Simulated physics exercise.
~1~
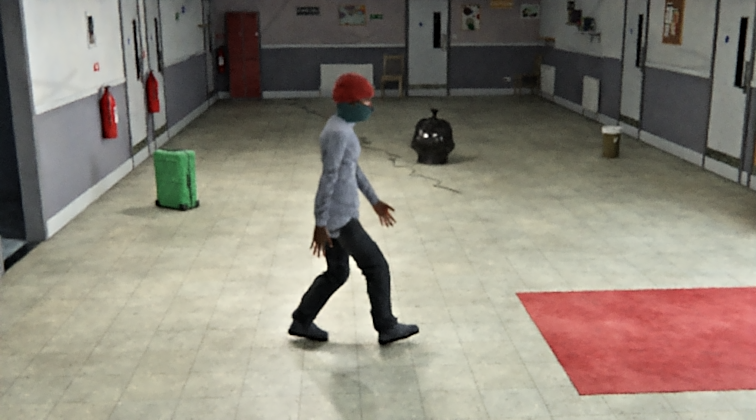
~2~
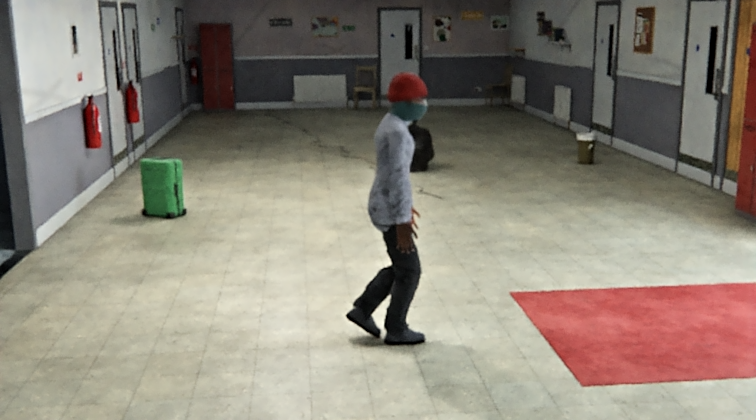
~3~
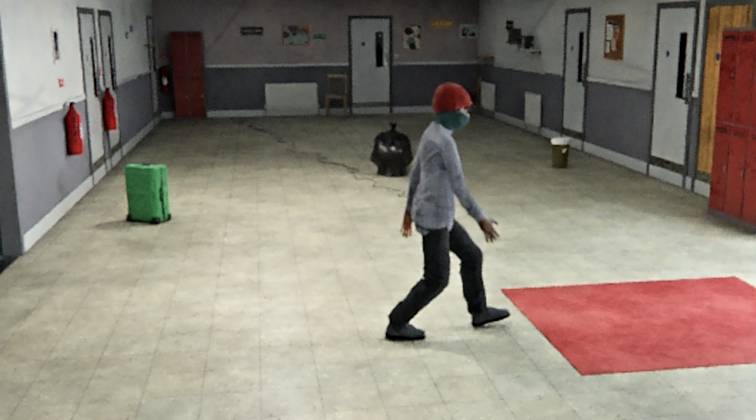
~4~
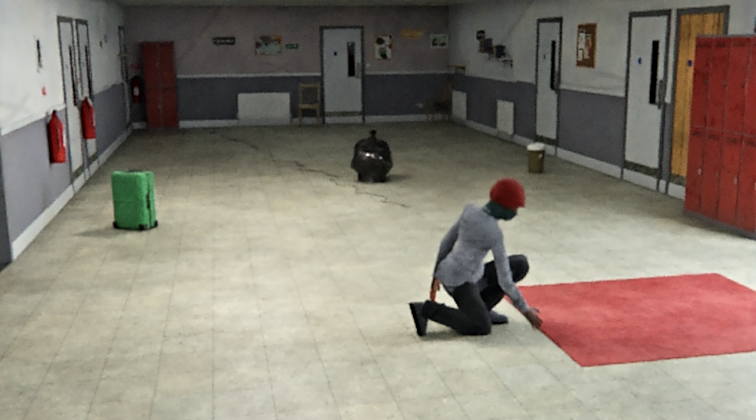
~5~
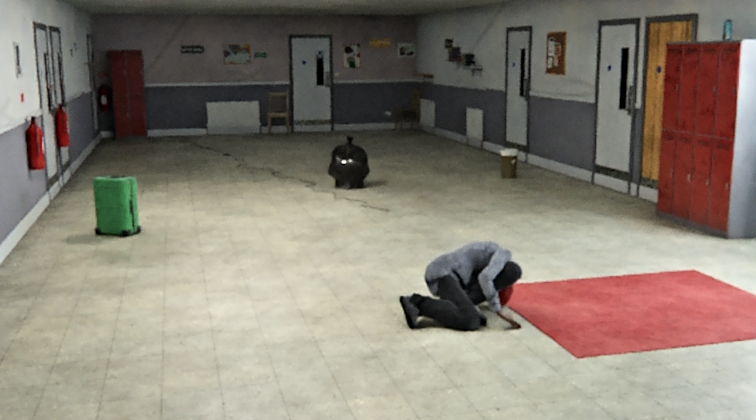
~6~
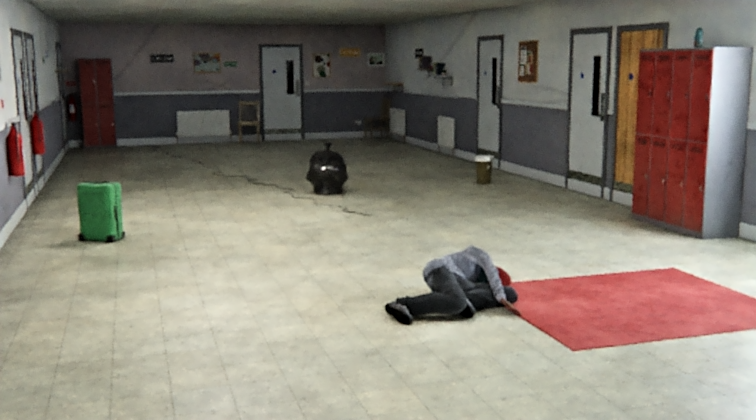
A person in a red hat and grey shirt strode empty-handed to the right across a hallway toward a red mat, then sank to the knees, folded forward, and ended slumped on the floor beside the mat's near edge.
